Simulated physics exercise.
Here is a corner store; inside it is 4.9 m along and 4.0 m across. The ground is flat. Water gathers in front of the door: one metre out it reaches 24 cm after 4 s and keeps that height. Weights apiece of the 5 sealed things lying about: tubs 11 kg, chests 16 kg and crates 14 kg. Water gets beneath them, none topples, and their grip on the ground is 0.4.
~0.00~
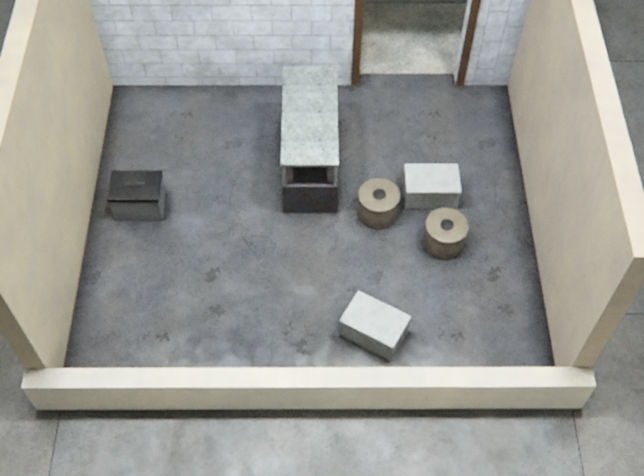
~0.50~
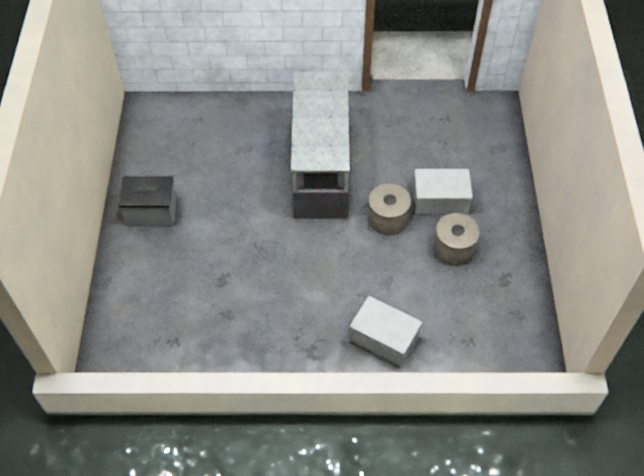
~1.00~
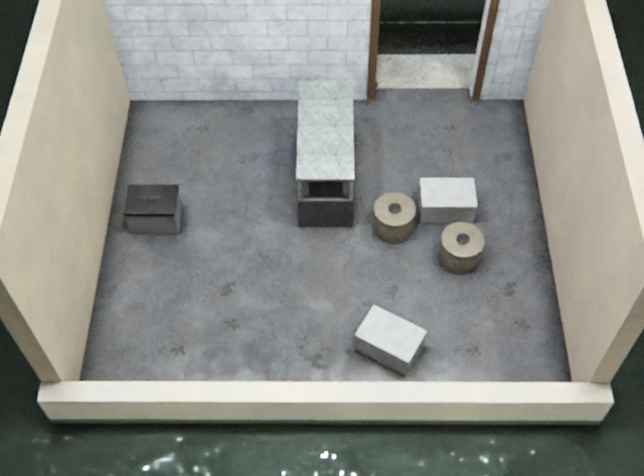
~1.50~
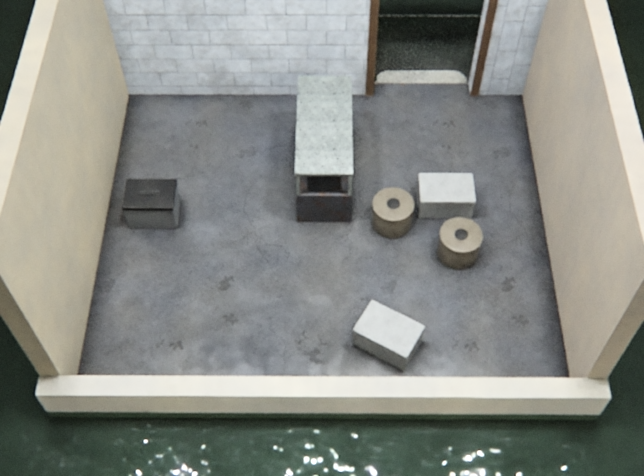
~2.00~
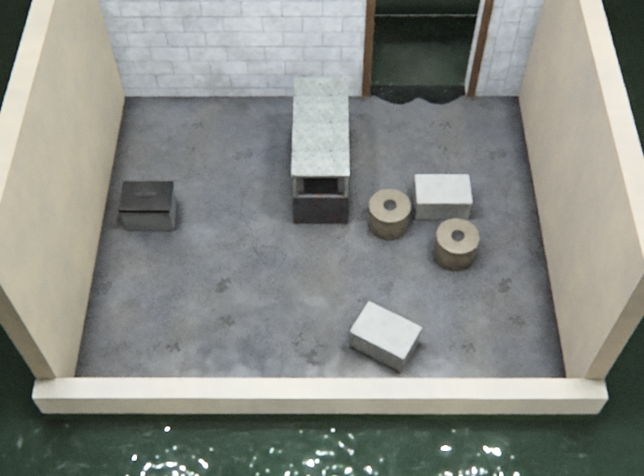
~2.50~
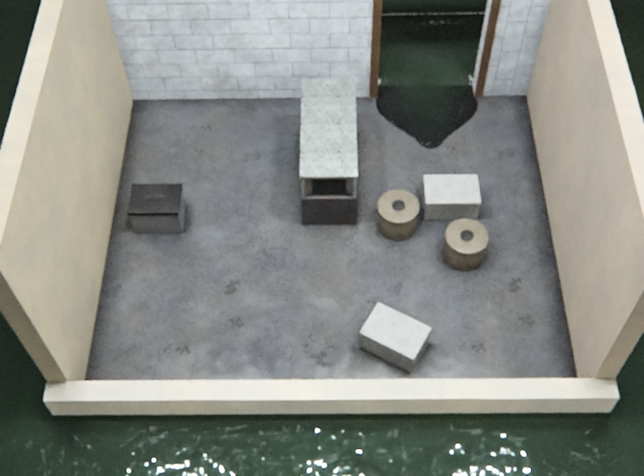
Dark green water surrounds a small roofless room with cream side walls and a white brick back wall, seen from high above the low front wall. On its grey floor sit a dark box at left, a pale-topped counter, two tan round tubs and two whitish blocks. Water spreads outside, then slips through the doorway onto the floor, while the objects stay put and the view shifts slightly.
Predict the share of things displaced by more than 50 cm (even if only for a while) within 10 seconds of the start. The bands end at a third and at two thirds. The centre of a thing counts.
That comes to two thirds or more.
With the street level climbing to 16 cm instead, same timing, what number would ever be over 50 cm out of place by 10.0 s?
In that case 3 of them.
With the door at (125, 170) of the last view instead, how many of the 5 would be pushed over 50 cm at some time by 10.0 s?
Then 1.
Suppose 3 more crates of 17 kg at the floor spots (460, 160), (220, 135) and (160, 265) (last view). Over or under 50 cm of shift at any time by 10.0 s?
In that order: More, under, short of it.
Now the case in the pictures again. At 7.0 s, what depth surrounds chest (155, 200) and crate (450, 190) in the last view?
Roughly 0 and 9 cm.
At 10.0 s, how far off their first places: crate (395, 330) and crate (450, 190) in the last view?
In that order: 300 cm, 150 cm.
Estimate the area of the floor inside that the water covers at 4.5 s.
Some 5.5 m2.
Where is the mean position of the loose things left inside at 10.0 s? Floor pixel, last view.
Around (299, 308).
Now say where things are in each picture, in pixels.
A tub at (379, 195) rests on the ground; a chest at (134, 185) rests on the ground; 0.0 m2 under water; 0 of 5 have shifted, in the first picture.
A tub at (390, 200), on the bottom; a chest at (146, 190) rests on the ground; 0.0 m2 under water; 0 of 5 have shifted, in the second picture.
A tub at (395, 209), on the bottom; a chest at (151, 199) rests on the ground; water covers 0.0 m2; 0 of 5 have shifted, in the third picture.
A tub at (393, 204) rests on the ground; a chest at (149, 193), on the bottom; 0.0 m2 under water; 0 of 5 have shifted, in the fourth picture.
A tub at (390, 205) rests on the ground; a chest at (146, 195), on the bottom; water covers 0.1 m2; 0 of 5 have shifted, in the fifth picture.
A tub at (399, 206) rests on the ground; a chest at (155, 198) rests on the ground; water covers 0.7 m2; 0 of 5 have shifted, in the sixth picture.
After 3.5 s 0 of 5 are over 50 cm from their spots; 0 afloat.
After 4.5 s 0 of 5 are over 50 cm from their spots; 0 afloat.
After 7.0 s 4 of 5 are over 50 cm from their spots; 4 afloat.
After 10.0 s 4 of 5 are over 50 cm from their spots, and 4 have been at some point; 4 afloat.
